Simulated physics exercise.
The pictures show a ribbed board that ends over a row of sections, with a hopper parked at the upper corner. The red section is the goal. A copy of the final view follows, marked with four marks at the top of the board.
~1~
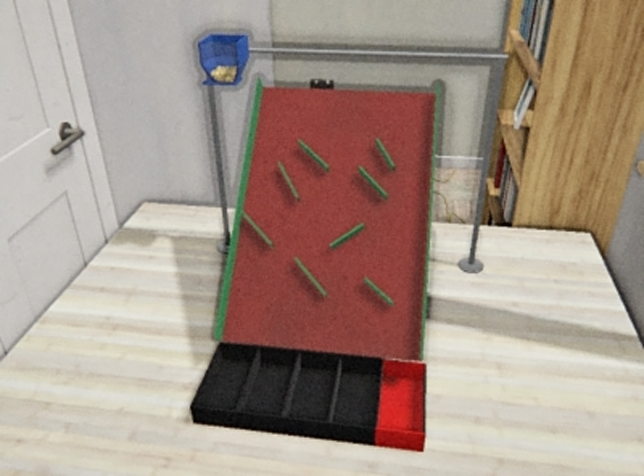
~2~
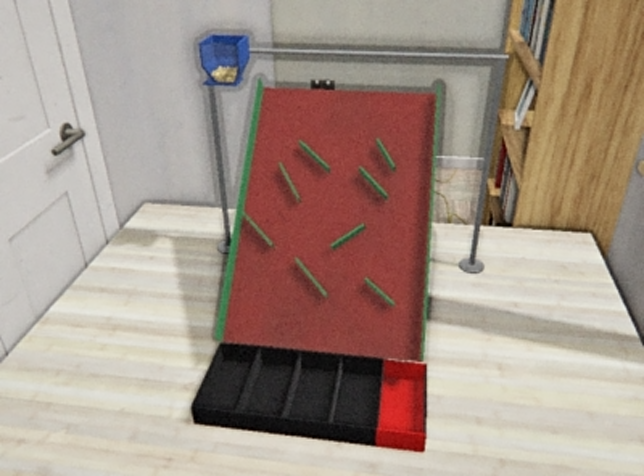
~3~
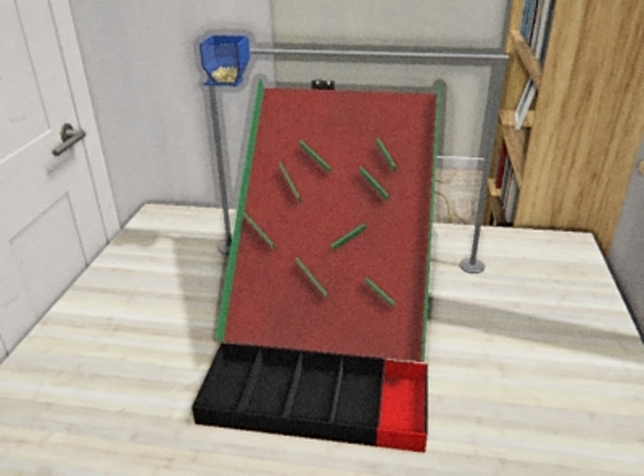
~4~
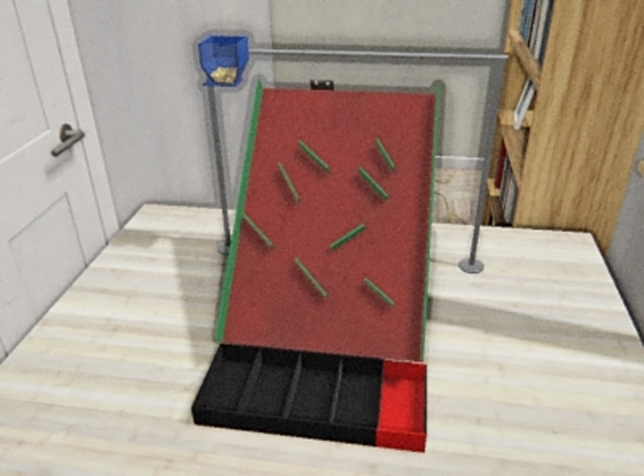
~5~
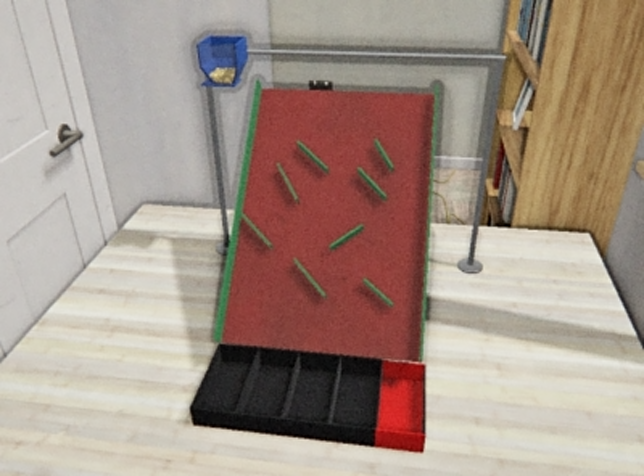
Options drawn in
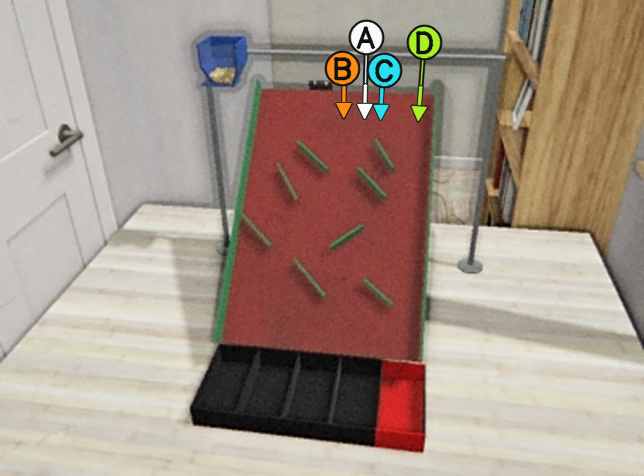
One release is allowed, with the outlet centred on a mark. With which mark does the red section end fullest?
D beats the others.
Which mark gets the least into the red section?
Mark B.
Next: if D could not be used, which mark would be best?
It is C.
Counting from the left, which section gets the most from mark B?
It is the fourth one.
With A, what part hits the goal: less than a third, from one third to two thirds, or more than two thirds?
From one third to two thirds.
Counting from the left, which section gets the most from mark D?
It is the fifth one.
On the marked copy, mark A meets the board at (364, 113); mark B meets the board at (343, 112); mark C meets the board at (380, 114); mark D meets the board at (418, 115).
With A, close to a third in the red section, close to half in other sections, a small share outside the box.
With B, a small share in the red section, the bulk in other sections.
With C, close to two thirds in the red section, close to a quarter in other sections, a small share outside the box.
With D, the bulk in the red section, only a few in other sections, a small share outside the box.
